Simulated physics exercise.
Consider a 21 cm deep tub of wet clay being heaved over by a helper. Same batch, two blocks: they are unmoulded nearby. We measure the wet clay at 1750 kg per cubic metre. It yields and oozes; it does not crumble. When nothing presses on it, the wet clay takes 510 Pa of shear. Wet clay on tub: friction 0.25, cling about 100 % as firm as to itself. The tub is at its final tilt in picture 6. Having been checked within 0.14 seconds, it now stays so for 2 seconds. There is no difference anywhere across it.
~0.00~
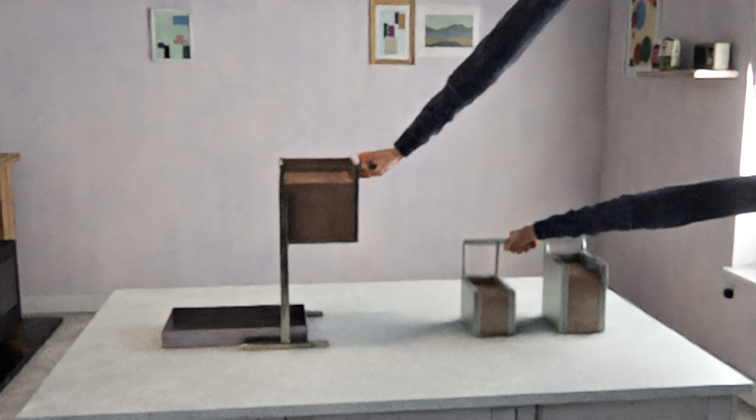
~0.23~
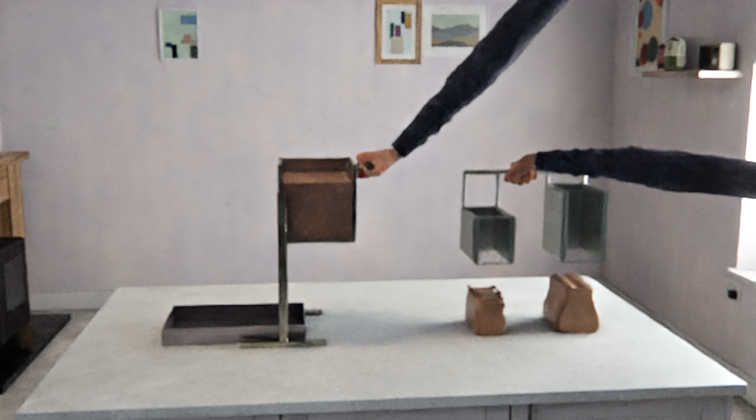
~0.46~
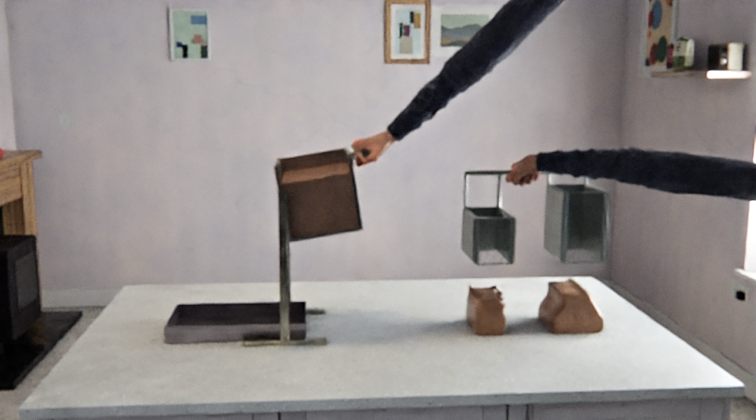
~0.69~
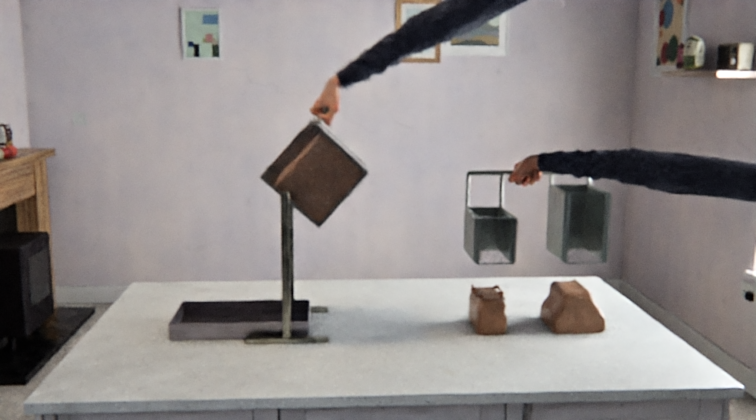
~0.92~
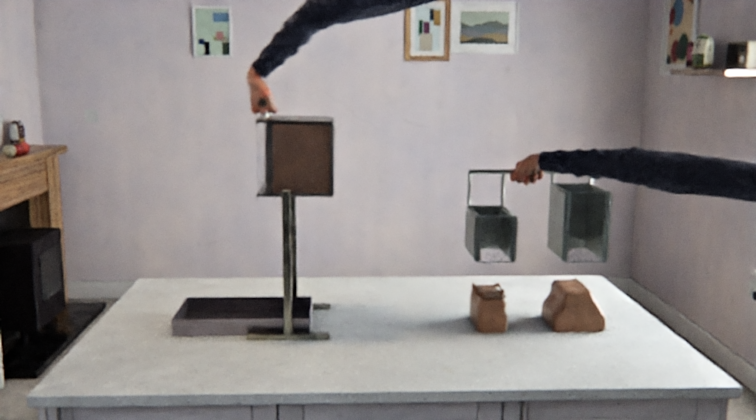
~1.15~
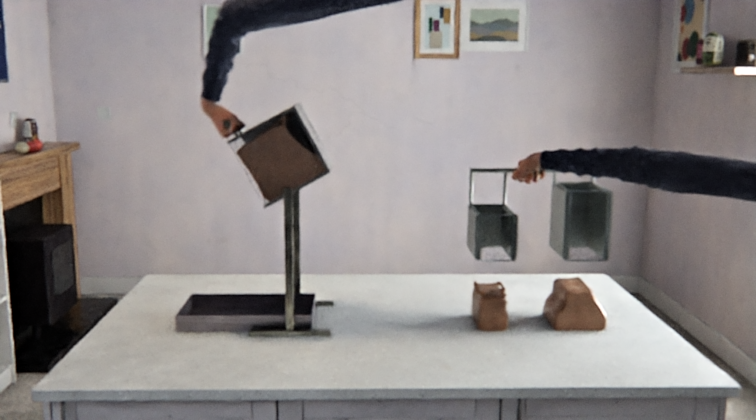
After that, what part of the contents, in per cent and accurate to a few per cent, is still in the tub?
The part still in the tub is near 12 out of 100.
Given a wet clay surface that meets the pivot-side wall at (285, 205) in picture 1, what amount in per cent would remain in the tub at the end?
Roughly 12 per cent would still be in the tub at the end.
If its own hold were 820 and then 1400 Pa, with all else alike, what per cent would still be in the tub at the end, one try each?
Roughly 18 % followed by roughly 100 %.
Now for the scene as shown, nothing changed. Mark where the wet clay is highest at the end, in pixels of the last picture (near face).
Highest point: Approx. (314, 159).
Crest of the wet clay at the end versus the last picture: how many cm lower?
About 12 cm.
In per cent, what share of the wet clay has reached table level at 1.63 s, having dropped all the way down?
By then close to 70 % is down.
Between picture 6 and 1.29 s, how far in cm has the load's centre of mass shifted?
Measured shift, roughly 10 cm.
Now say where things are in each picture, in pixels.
The first picture shows handle-side rim at (356, 166), tilt 0 degrees; crest of the wet clay at (344, 181); block heights 11 cm, 18 cm (left to right).
The second picture shows handle-side rim at (354, 166), tilt 0 degrees; crest of the wet clay at (341, 182); block heights 11 cm, 15 cm (left to right).
The third picture shows handle-side rim at (348, 156), tilt 9 degrees; crest of the wet clay at (345, 172); block heights 11 cm, 13 cm (left to right).
The fourth picture shows handle-side rim at (311, 124), tilt 48 degrees; crest of the wet clay at (324, 137); block heights 11 cm, 13 cm (left to right).
The fifth picture shows handle-side rim at (257, 123), tilt 89 degrees; crest of the wet clay at (278, 124); block heights 11 cm, 13 cm (left to right).
The sixth picture shows handle-side rim at (229, 144), tilt 118 degrees; crest of the wet clay at (282, 117); block heights 11 cm, 13 cm (left to right).
After 1.29 s, the tub is at 118 degrees and holds 56 %.
After 1.46 s, the tub is at 118 degrees and holds 28 %.
After 1.63 s, the tub is at 118 degrees and holds 14 %.
After 1.80 s, the tub is at 118 degrees and holds 12 %.
After 3.15 s, the tub is at 118 degrees and holds 12 %.
